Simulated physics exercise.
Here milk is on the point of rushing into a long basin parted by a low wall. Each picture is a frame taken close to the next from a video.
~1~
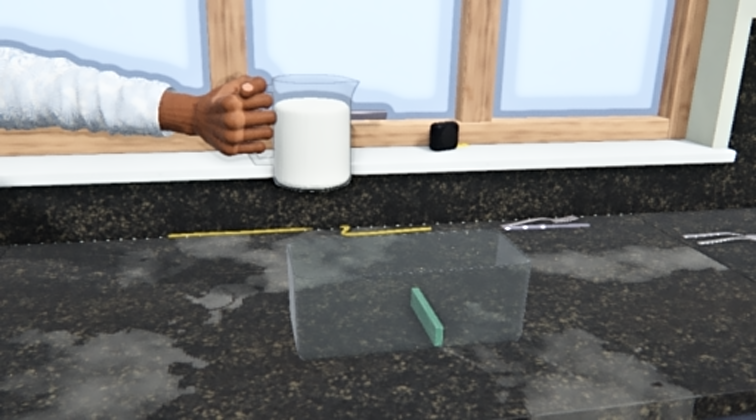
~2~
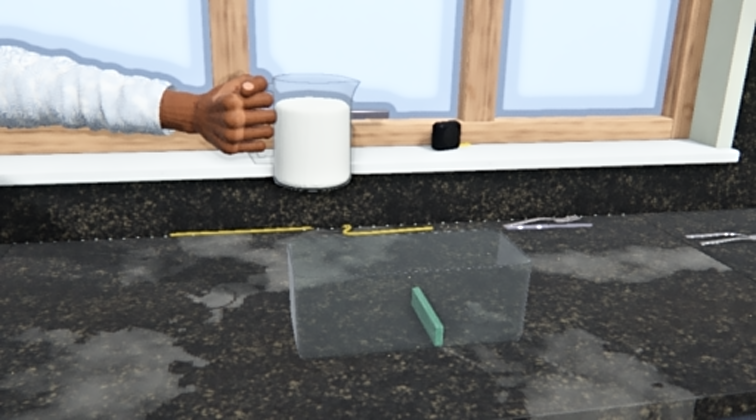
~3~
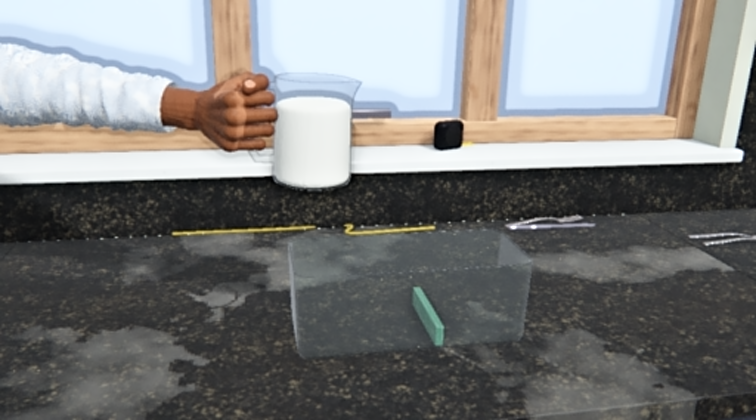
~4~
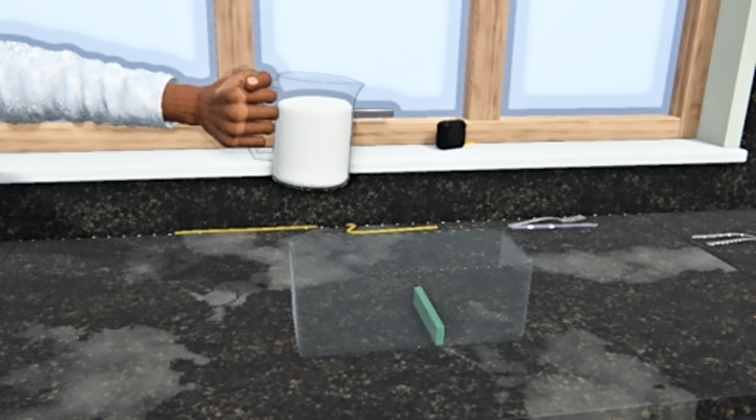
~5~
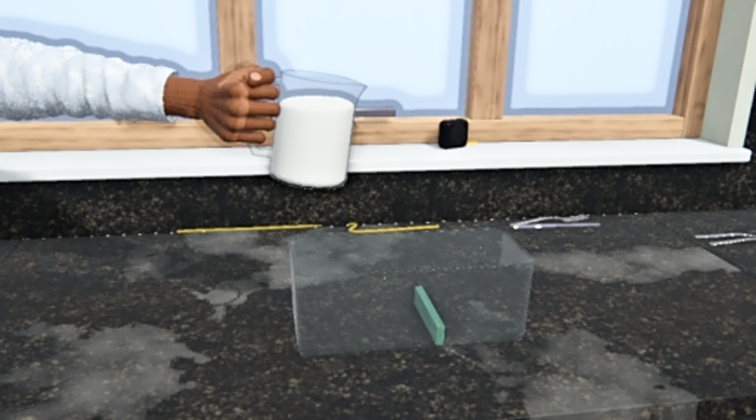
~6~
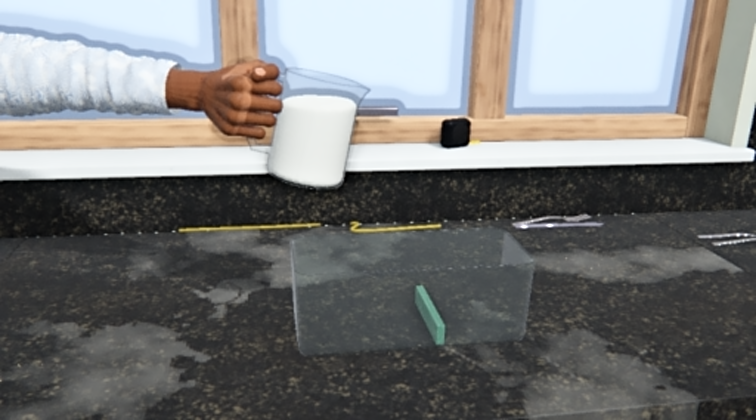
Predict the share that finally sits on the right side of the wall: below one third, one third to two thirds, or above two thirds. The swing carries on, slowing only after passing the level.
The share that settles right of the wall is one third to two thirds, as I see it.
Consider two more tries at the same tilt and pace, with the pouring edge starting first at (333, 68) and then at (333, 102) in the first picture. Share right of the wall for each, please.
About 10 and 10 per cent.
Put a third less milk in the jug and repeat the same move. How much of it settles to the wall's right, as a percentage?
Roughly 30 in a hundred.
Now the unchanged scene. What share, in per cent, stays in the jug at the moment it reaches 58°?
95 %.
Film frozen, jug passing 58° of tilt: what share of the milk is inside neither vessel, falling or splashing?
That comes to near 5 percent.
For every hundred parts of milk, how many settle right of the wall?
Close to 55 per cent.
A moment on, the jug is tipped part way and 94 per cent is still to pour, 0 is left of the wall and 0 right of it.
Next, the jug is tipped on its side and 55 per cent is still to pour, 7 is left of the wall and 17 right of it.
Then the jug is tipped on its side and 15 per cent is still to pour, 20 is left of the wall and 55 right of it.
Later the jug is tipped on its side and 3 per cent is still to pour, 38 is left of the wall and 56 right of it.
At rest 42 per cent lies left of the wall, 56 right of it and 1 outside.
